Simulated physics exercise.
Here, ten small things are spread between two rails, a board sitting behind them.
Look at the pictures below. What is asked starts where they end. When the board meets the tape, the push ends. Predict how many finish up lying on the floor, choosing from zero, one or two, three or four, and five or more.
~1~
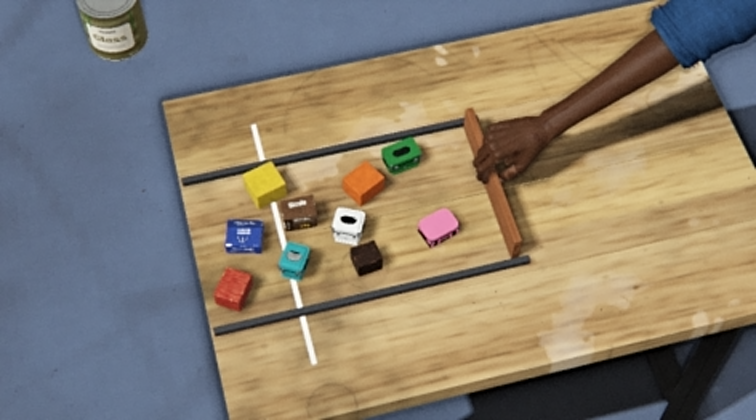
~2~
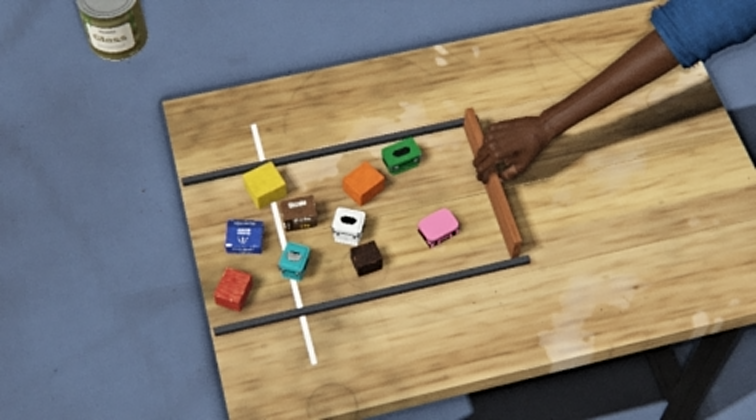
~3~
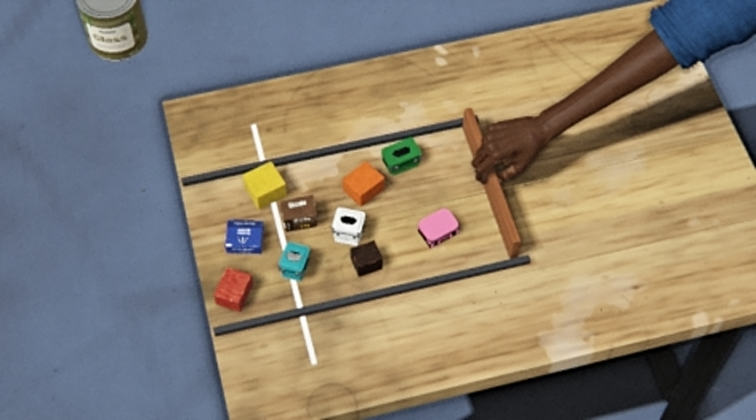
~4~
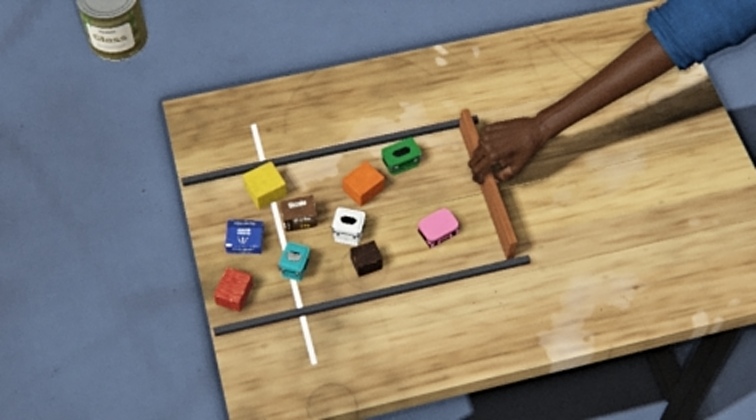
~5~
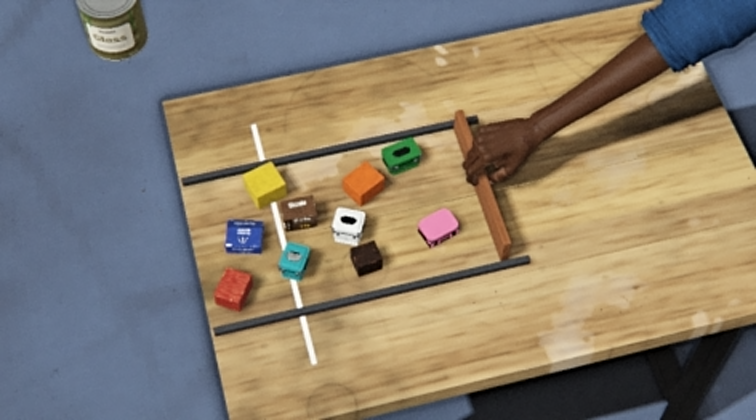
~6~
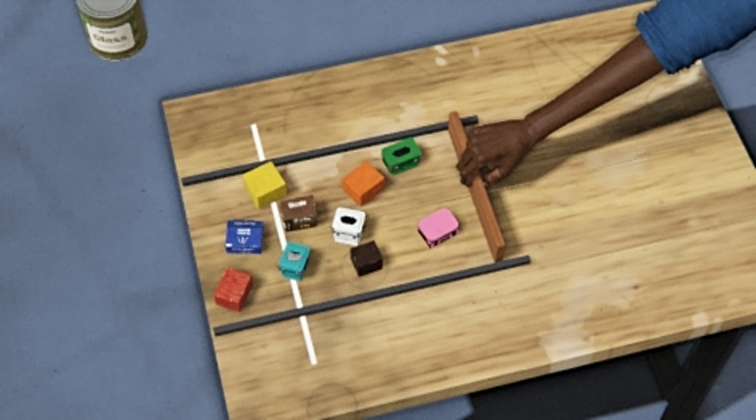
My prediction is zero.
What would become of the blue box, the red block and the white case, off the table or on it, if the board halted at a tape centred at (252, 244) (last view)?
The blue box? It does not stay. The red block? It does not stay. The white case? It is safe.
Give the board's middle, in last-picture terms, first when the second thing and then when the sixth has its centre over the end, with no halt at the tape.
Roughly (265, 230) and then roughly (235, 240).
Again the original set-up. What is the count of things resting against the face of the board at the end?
4 in contact.
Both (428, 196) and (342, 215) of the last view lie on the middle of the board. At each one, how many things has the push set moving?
First 2 and then 6.
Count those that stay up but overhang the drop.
Answer: 2.
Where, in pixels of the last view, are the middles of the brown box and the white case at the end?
Going in order, first (232, 218) and next (246, 241).
Early on, none off yet; red block at rest near (234, 290); blue box at rest near (244, 237); yellow block at rest near (265, 185).
Finally, the number that fall off is zero.
